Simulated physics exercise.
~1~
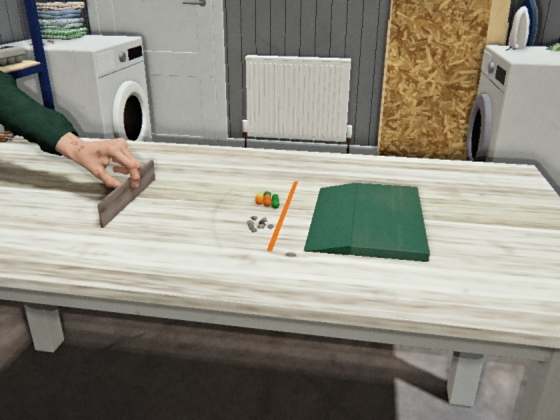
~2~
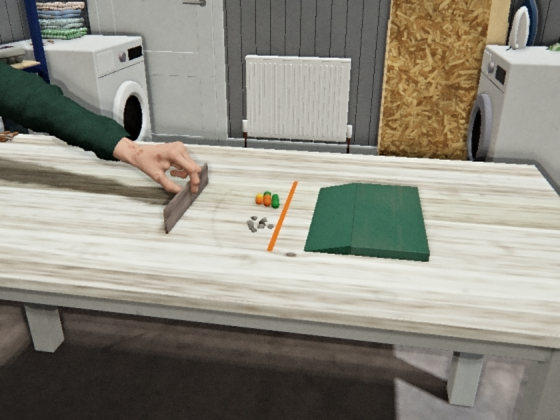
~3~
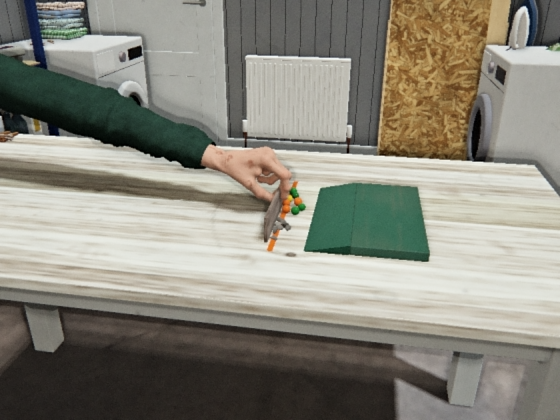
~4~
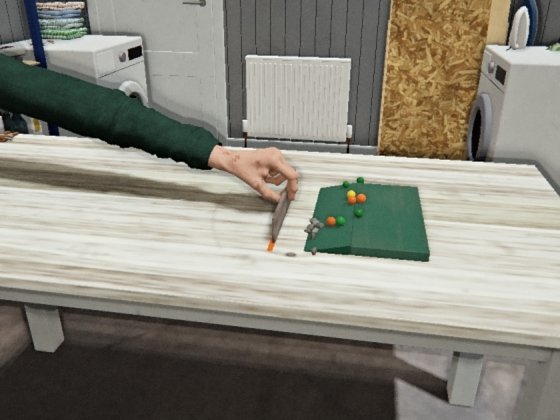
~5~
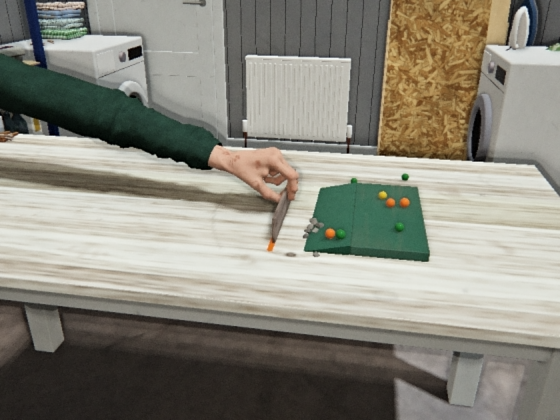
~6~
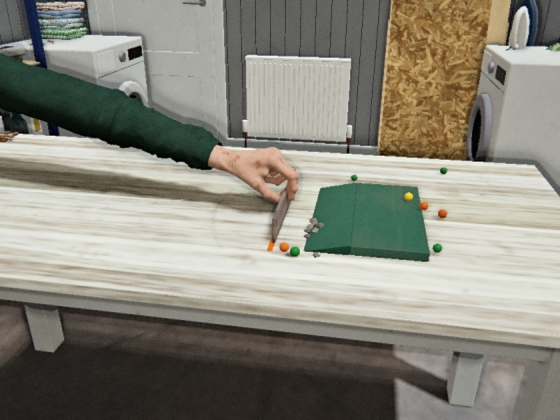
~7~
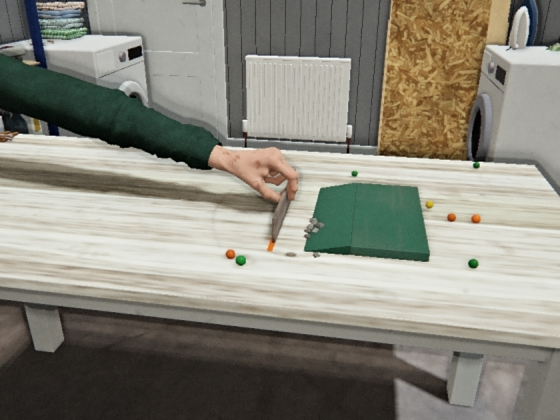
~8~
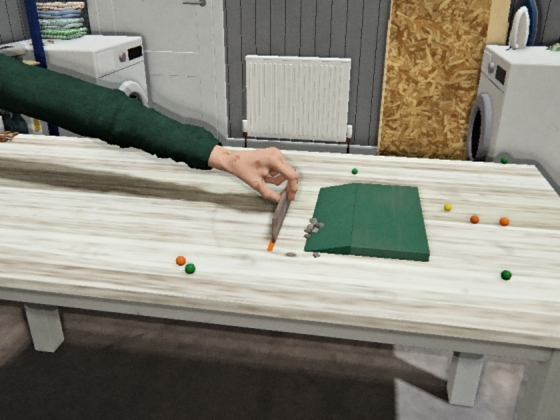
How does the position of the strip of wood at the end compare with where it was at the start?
At the start the strip of wood stood well to the left of the two little heaps. By the end it was further right, standing at the orange tape just short of the green ramp.
